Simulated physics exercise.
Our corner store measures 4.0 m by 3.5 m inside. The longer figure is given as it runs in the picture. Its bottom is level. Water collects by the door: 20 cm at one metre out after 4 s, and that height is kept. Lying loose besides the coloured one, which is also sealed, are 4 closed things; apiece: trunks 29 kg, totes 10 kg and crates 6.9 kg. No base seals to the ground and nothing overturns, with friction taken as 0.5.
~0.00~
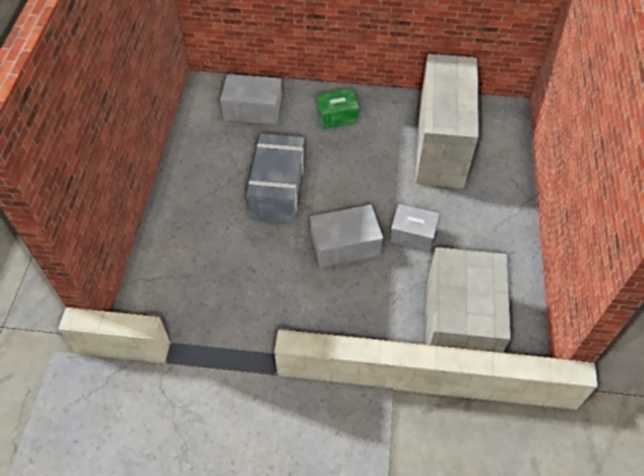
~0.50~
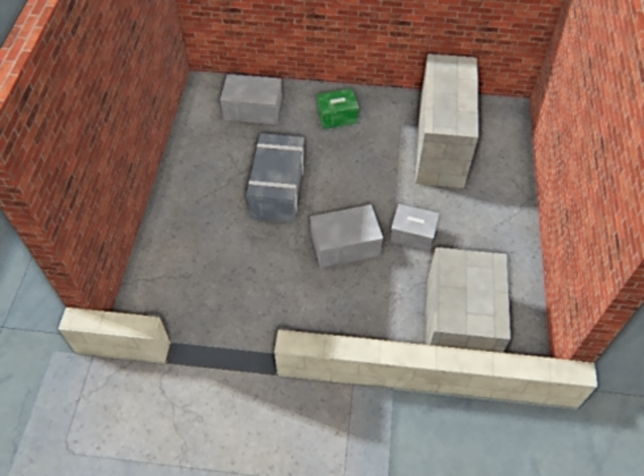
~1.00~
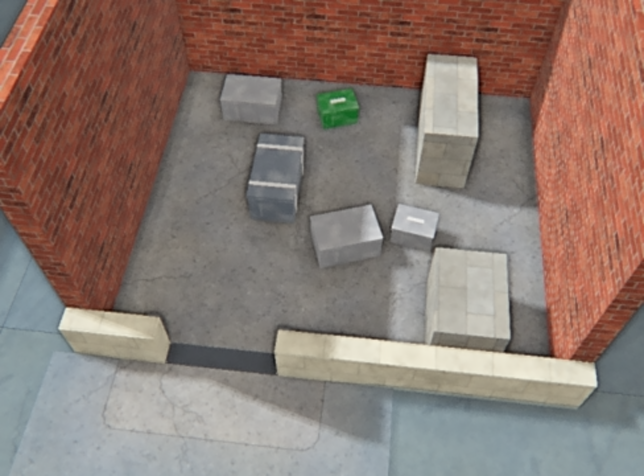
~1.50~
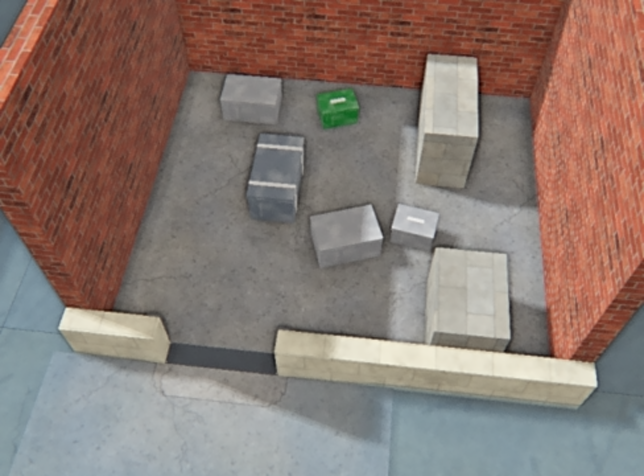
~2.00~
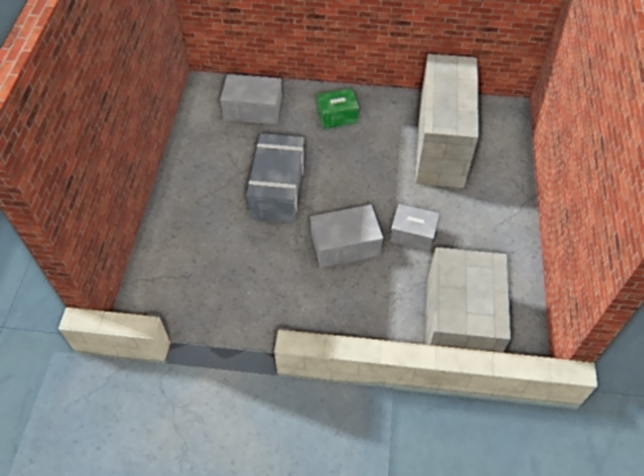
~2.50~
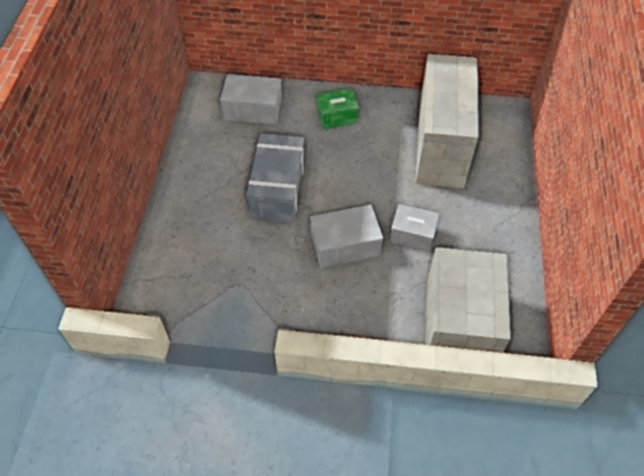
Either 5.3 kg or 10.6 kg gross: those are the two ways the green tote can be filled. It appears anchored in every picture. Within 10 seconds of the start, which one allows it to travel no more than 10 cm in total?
It slides too far regardless.
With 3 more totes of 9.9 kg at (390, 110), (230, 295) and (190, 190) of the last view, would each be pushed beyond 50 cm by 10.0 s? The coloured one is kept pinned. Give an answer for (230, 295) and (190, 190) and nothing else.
In order: Above the mark, above the mark.
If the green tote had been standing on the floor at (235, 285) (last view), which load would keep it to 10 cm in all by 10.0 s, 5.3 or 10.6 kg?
Short answer: No load.
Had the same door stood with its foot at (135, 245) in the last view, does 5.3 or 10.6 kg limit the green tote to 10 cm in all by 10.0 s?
In that setup just the second mass works.
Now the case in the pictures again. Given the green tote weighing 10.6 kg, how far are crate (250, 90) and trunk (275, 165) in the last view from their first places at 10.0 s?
80 cm and 30 cm respectively.
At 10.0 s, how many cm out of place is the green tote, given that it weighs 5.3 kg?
About 80 cm off its spot.
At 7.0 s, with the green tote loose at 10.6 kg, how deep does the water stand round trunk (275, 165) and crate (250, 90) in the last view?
Depth approx. 4 cm / 7 cm.
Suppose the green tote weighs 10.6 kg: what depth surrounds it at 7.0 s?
Depth: Approx. 5 cm.
After 3.5 s the green tote would be 0 cm from its start with 5.3 kg and 0 cm from its start with 10.6 kg; 0 cm of water round it then.
After 4.5 s the green tote would be 0 cm from its start with 5.3 kg and 0 cm from its start with 10.6 kg; 0 cm of water round it then.
After 7.0 s the green tote would be 8 cm from its start with 5.3 kg and 3 cm from its start with 10.6 kg; 5 cm of water round it then.
After 10.0 s the green tote would be 81 cm from its start with 5.3 kg and 59 cm from its start with 10.6 kg; 13 cm of water round it then.
